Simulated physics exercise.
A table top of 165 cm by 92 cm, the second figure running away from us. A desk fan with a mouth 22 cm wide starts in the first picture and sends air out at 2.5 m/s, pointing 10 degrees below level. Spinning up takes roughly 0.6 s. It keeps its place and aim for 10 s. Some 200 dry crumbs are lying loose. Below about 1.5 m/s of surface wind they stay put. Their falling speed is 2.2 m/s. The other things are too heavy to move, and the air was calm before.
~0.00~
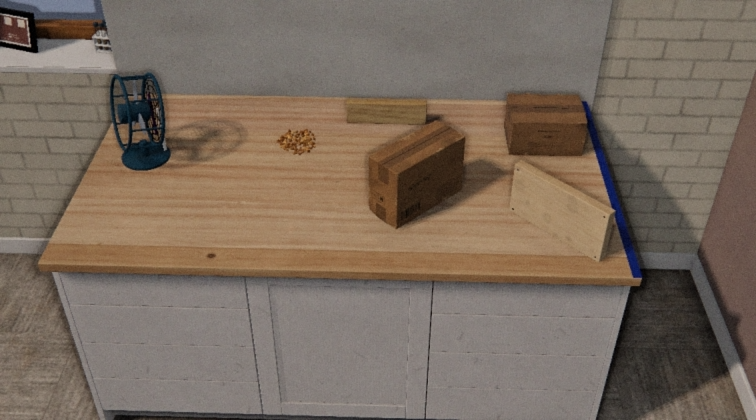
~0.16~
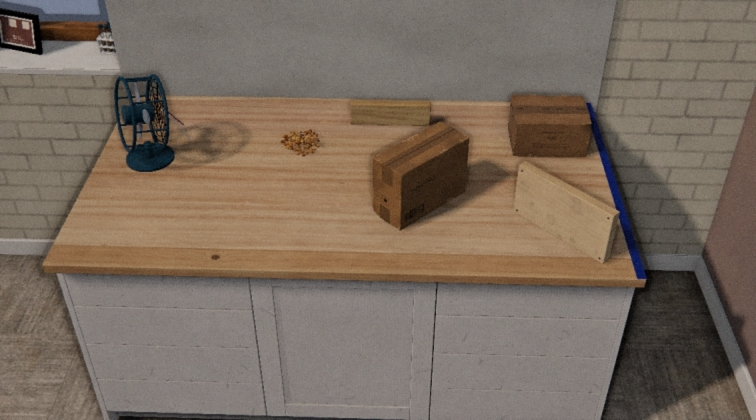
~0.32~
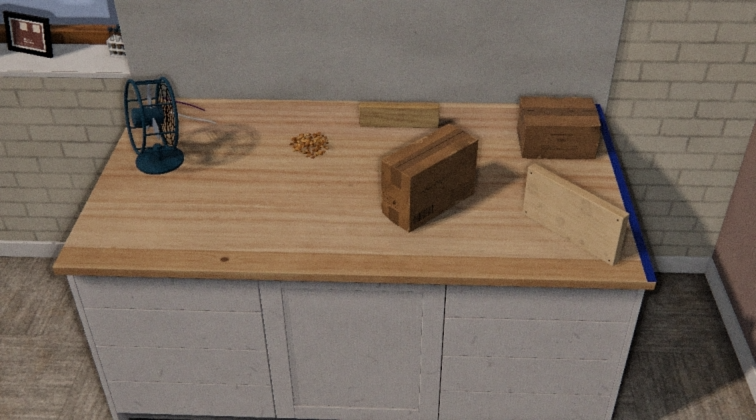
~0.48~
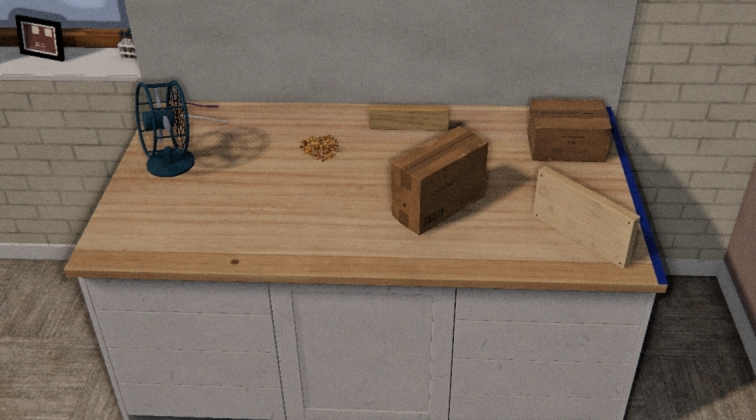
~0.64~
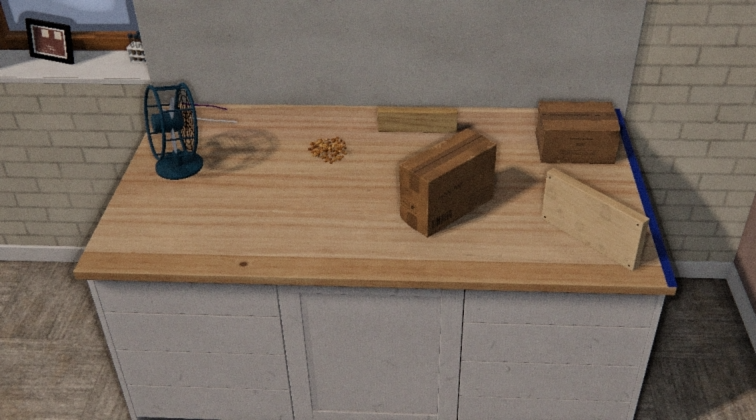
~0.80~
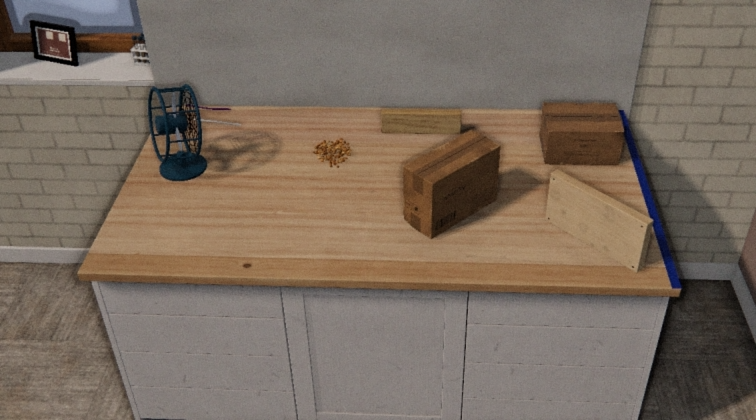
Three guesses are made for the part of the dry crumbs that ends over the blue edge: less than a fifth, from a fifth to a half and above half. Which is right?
Of the dry crumbs, less than a fifth end over the blue edge.
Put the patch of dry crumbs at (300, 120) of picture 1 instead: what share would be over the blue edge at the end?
In that case some 70 per cent.
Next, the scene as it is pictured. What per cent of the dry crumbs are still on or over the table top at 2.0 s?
About 100 %.
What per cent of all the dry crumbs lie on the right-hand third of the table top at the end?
Near 90 %.
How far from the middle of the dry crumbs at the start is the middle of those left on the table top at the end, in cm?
About 60 cm.
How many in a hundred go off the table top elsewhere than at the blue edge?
About 0 %.
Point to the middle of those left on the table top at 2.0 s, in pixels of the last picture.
Around (512, 160).
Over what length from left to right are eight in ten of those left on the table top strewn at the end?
Roughly 30 cm.
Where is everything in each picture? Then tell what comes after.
In the first picture, the middle of the dry crumbs is near (296, 142), none has stirred yet and the mouth of the desk fan is at (137, 112).
In the second picture, the middle of the dry crumbs is near (300, 143), none has stirred yet and the blue edge is centred on (615, 179).
In the third picture, the middle of the dry crumbs is near (309, 145), none has stirred yet, the top of a board is at (399, 105) and the top of a box is at (431, 149).
In the fourth picture, the middle of the dry crumbs is near (319, 148) and none has stirred yet.
In the fifth picture, the middle of the dry crumbs is near (327, 150) and none has stirred yet.
In the sixth picture, the middle of the dry crumbs is near (331, 152), the farthest in sight from the desk fan is at (350, 151) and about 5 % have left their places.
After 2.0 s, 0 % are over the blue edge; the middle of those still in play is near (512, 160); 8 % have settled or left.
After 3.2 s, 0 % are over the blue edge; the middle of those still in play is near (518, 160); 20 % have settled or left.
After 5.5 s, 0 % are over the blue edge; the middle of those still in play is near (520, 160); 24 % have settled or left.
After 10.0 s, at the end, 0 % are over the blue edge; the middle of those still in play is near (520, 160).
